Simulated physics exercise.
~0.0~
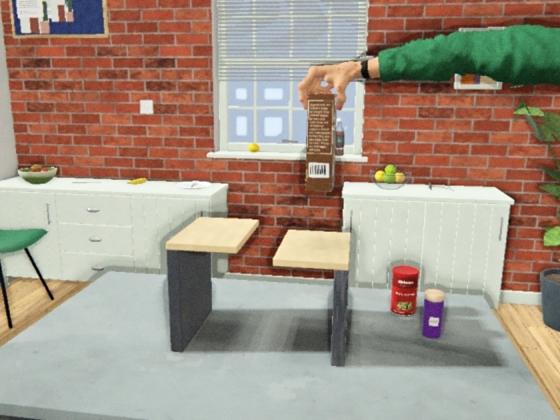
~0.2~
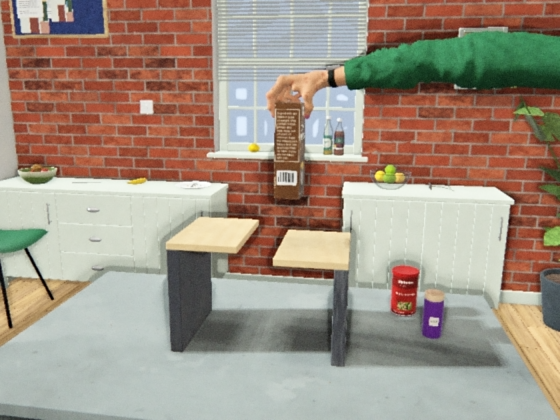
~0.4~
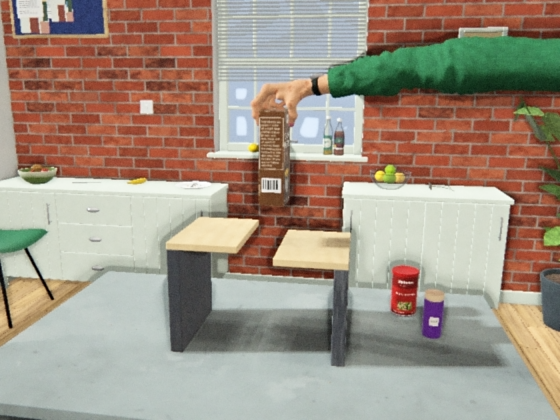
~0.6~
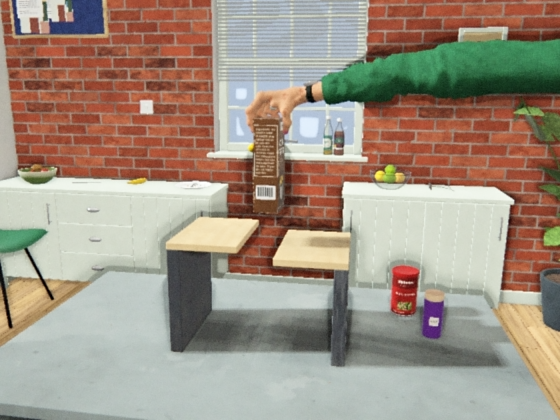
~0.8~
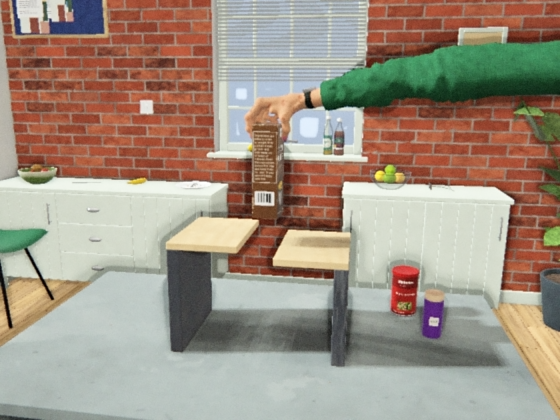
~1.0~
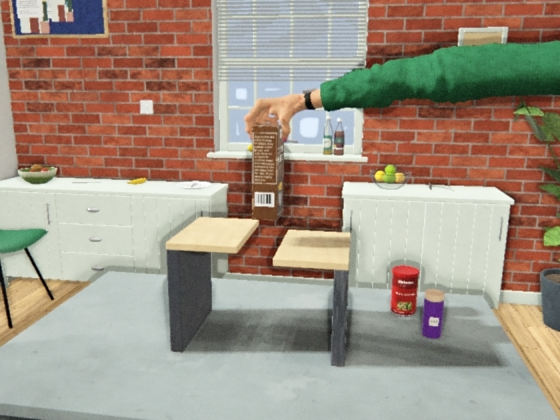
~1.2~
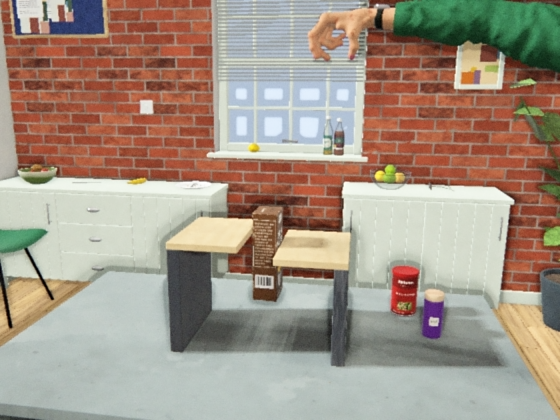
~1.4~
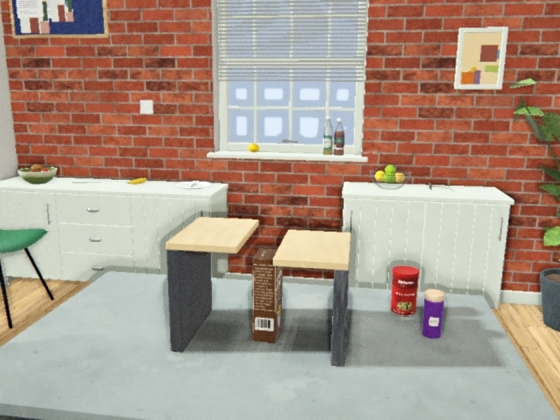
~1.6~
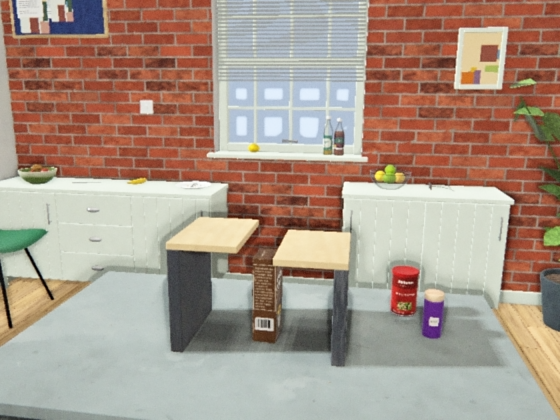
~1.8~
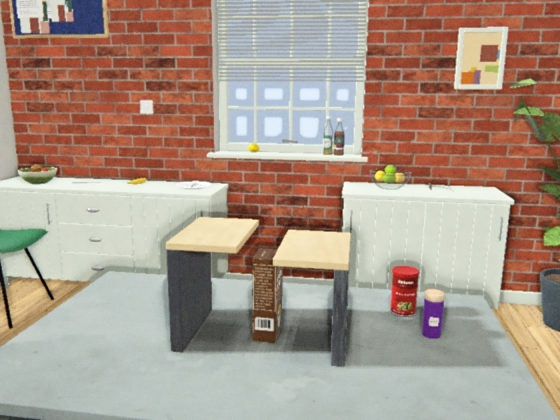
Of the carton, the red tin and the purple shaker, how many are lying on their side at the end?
None of them are lying on their side; the brown carton, the red tin and the purple shaker all stand upright at the end.
